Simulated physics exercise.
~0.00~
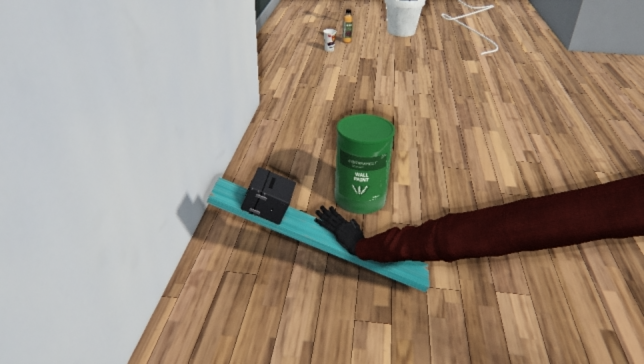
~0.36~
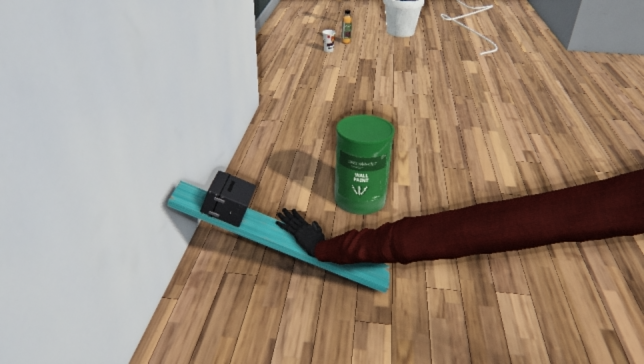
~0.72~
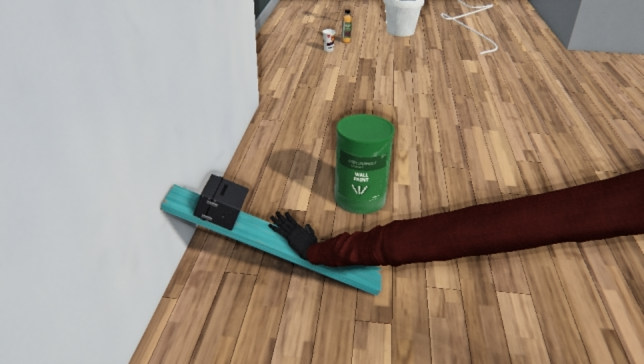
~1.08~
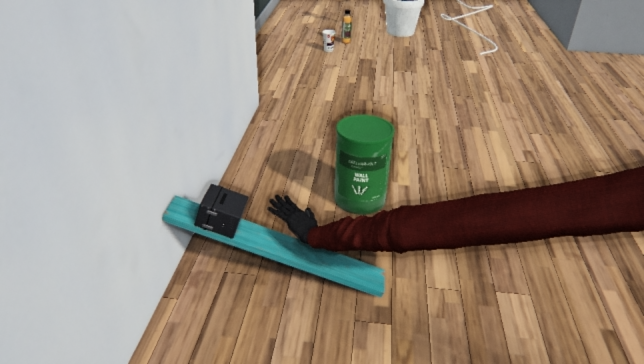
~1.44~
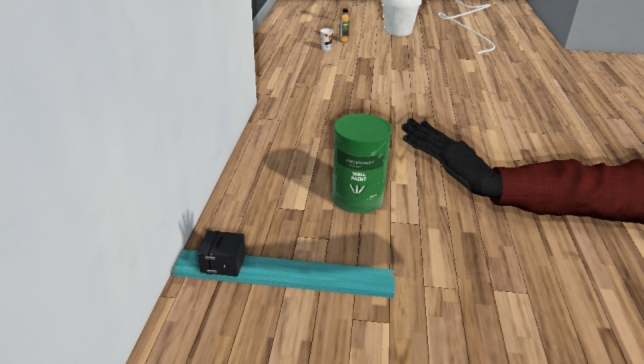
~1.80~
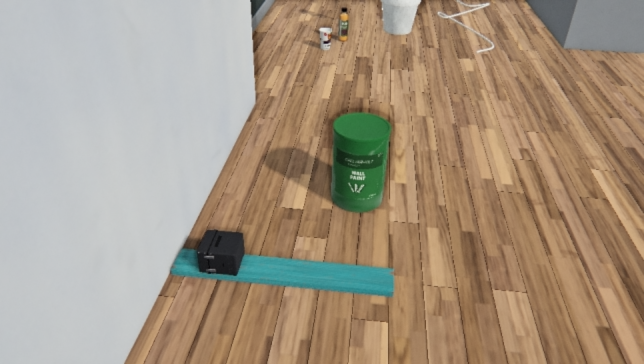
A turquoise plank with a small black box on it was shifted left against the wall by a gloved hand, then slipped down once the hand let go and drew away, ending flat-looking on the wooden floor near an unmoved green pail.
